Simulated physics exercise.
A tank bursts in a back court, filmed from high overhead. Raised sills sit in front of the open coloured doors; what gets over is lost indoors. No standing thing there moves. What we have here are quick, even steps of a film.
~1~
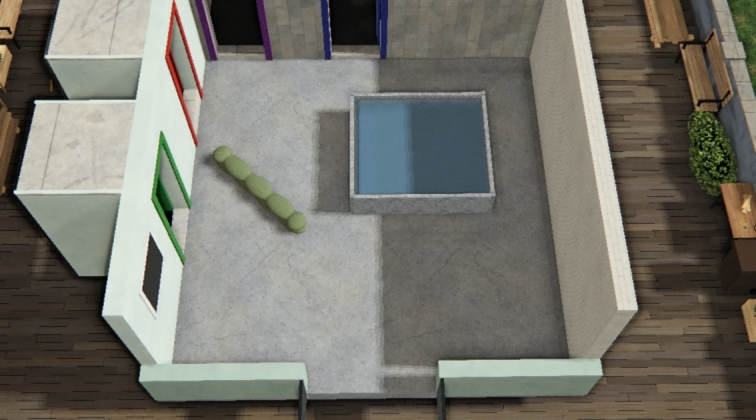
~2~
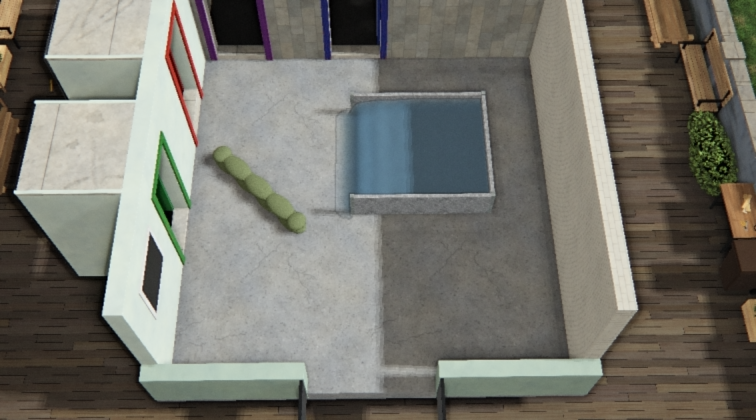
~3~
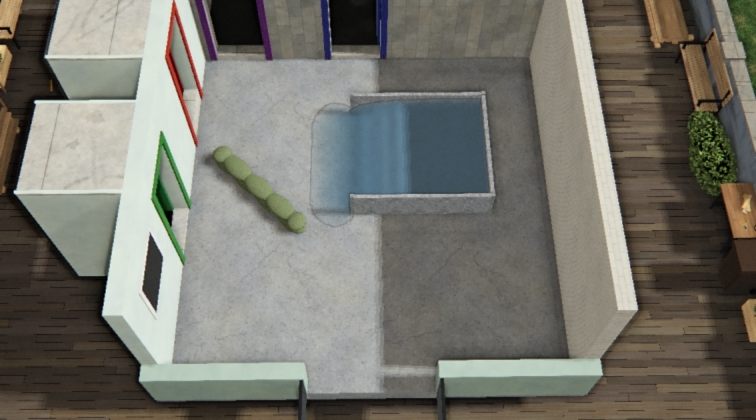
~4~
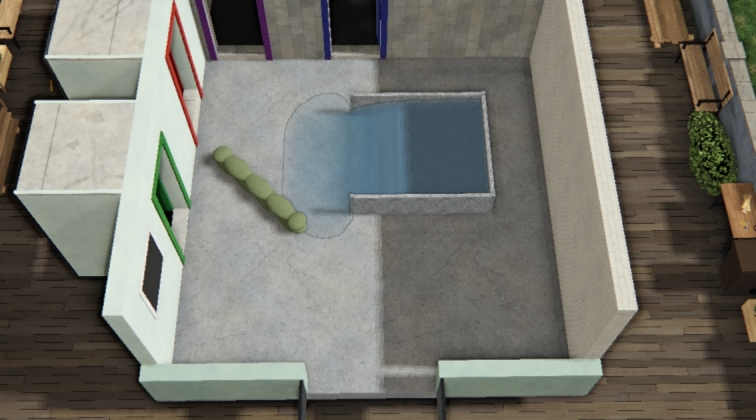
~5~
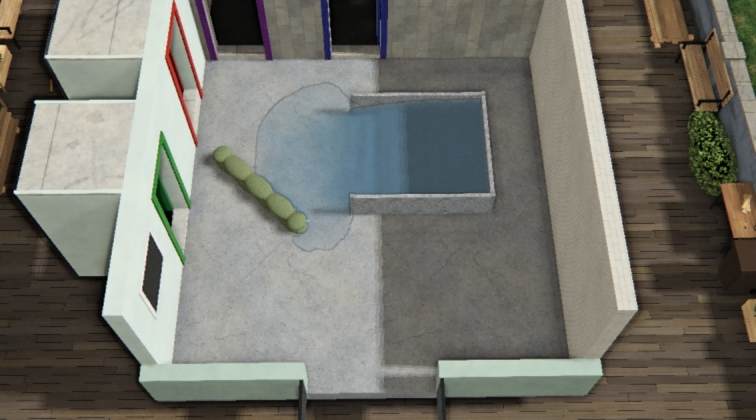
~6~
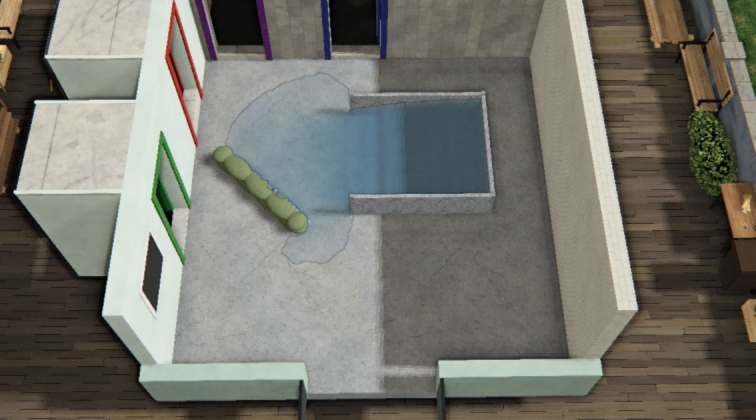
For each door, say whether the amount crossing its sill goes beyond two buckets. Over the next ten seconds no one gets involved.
Door by door: Blue door - two buckets at most, green door - two buckets at most, red door - two buckets at most, purple door - beyond two buckets.
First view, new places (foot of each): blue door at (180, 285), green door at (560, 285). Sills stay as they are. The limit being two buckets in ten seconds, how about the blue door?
As it turns out, the blue one stays within bounds.
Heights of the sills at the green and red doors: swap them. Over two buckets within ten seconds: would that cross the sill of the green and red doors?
I reckon green remains short and red crosses the line.
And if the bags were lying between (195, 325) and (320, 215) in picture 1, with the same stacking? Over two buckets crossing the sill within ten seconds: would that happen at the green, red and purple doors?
The green one overflows, the red one does not overflow and the purple one overflows.
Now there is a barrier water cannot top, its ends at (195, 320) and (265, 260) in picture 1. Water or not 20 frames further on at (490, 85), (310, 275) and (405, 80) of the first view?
In order: Untouched, soaked, untouched.
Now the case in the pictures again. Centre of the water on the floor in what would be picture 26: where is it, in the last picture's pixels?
That puts it at around (308, 149).
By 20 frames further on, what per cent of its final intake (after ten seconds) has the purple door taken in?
I'd put it at about 60 per cent.
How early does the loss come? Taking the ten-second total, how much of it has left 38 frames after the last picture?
Approximately 80 in a hundred, I think.
A moment on, water covers 25 % of the floor; the blue door not reached, the green door not reached, the red door wet at the sill, nothing in, the purple door not reached.
Next, water covers 35 % of the floor; the blue door not reached, the green door wet at the sill, nothing in, the red door wet at the sill, nothing in, the purple door under two buckets in.
Then, water covers 50 % of the floor; the blue door wet at the sill, nothing in, the green door wet at the sill, nothing in, the red door wet at the sill, nothing in, the purple door far over two buckets in.
Later, water covers 65 % of the floor; the blue door wet at the sill, nothing in, the green door wet at the sill, nothing in, the red door wet at the sill, nothing in, the purple door far over two buckets in.
In the end, water covers 90 % of the floor; the blue door wet at the sill, nothing in, the green door wet at the sill, nothing in, the red door wet at the sill, nothing in, the purple door far over two buckets in.
